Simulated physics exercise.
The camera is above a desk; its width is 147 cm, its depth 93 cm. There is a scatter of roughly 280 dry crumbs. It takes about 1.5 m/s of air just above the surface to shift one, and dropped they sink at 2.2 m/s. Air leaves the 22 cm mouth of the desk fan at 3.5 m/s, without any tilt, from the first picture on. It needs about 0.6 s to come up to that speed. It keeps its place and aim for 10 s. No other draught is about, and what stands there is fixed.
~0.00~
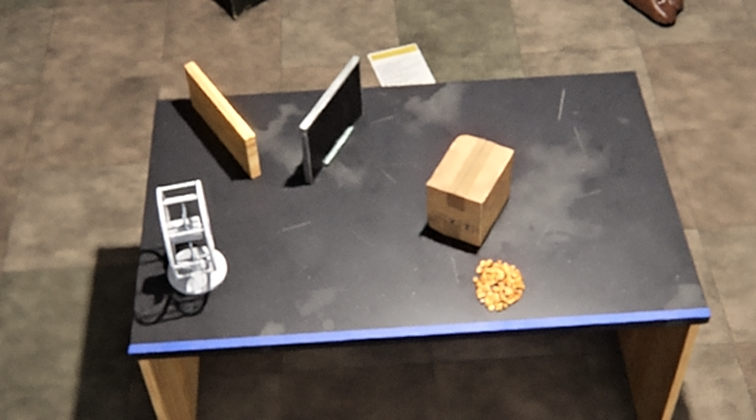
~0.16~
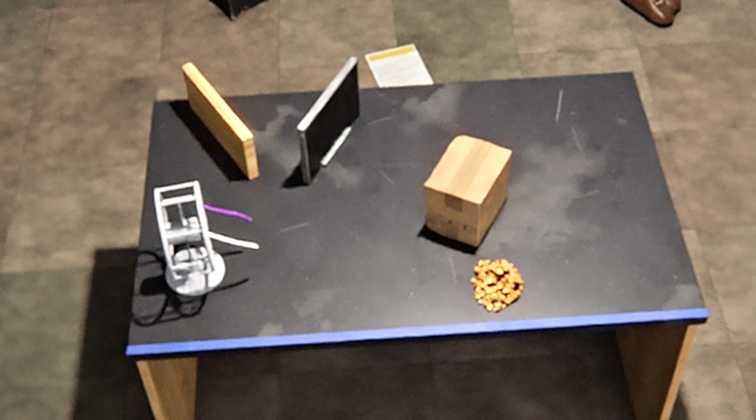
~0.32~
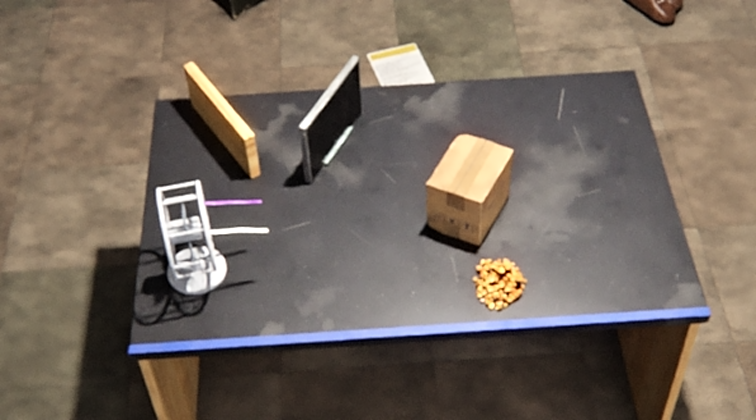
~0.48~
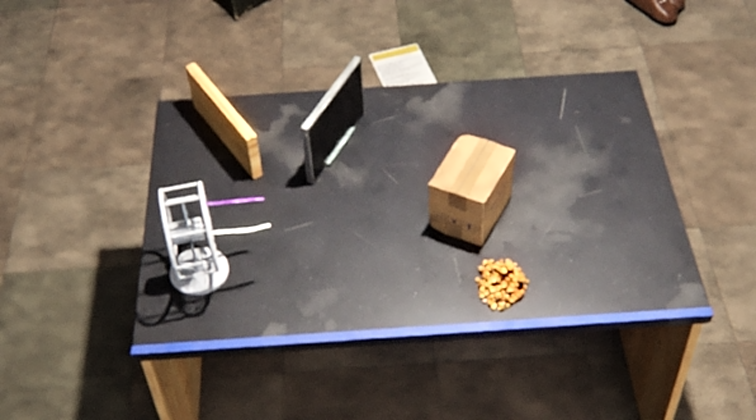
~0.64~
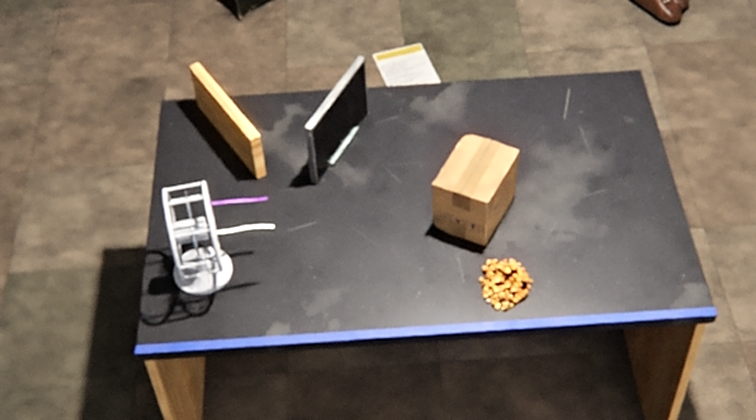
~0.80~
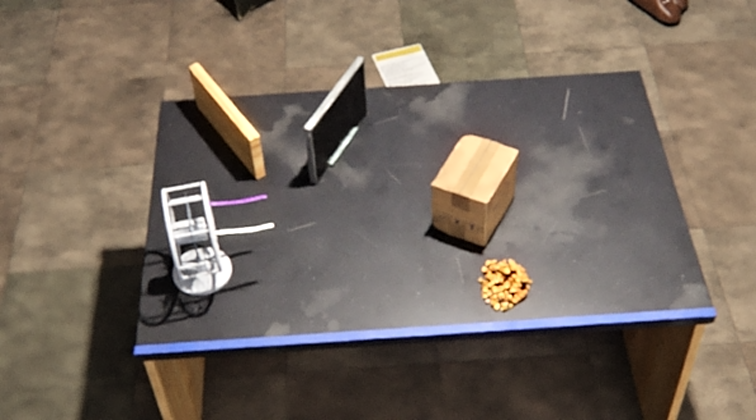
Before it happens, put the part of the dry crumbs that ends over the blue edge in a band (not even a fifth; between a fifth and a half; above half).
By then more than half are over the blue edge.
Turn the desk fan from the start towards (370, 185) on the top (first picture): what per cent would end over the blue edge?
Then about 0 %.
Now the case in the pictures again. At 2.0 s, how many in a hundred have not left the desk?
Some 10 per cent.
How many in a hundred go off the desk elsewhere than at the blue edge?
About 2 %.
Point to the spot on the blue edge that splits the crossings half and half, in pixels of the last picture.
Around (572, 326).
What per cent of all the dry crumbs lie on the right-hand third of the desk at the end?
Near 2 %.
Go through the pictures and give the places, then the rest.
In the first picture, the middle of the dry crumbs is near (501, 285), none has stirred yet and the mouth of the desk fan is at (187, 230).
In the second picture, the middle of the dry crumbs is near (499, 285), none has stirred yet and the blue edge is centred on (419, 336).
In the third picture, the middle of the dry crumbs is near (501, 284), none has stirred yet, the top of a box is at (471, 166) and the top of a laptop is at (330, 91).
In the fourth picture, the middle of the dry crumbs is near (503, 284) and none has stirred yet.
In the fifth picture, the middle of the dry crumbs is near (507, 284) and none has stirred yet.
In the sixth picture, the middle of the dry crumbs is near (506, 285) and none has stirred yet.
After 2.0 s, 9 % are on the move or not yet settled, 92 % are over the blue edge.
After 3.2 s, 4 % are on the move or not yet settled, 95 % are over the blue edge.
After 5.5 s, 2 % are on the move or not yet settled, 96 % are over the blue edge.
After 10.0 s, at the end, 96 % are over the blue edge.
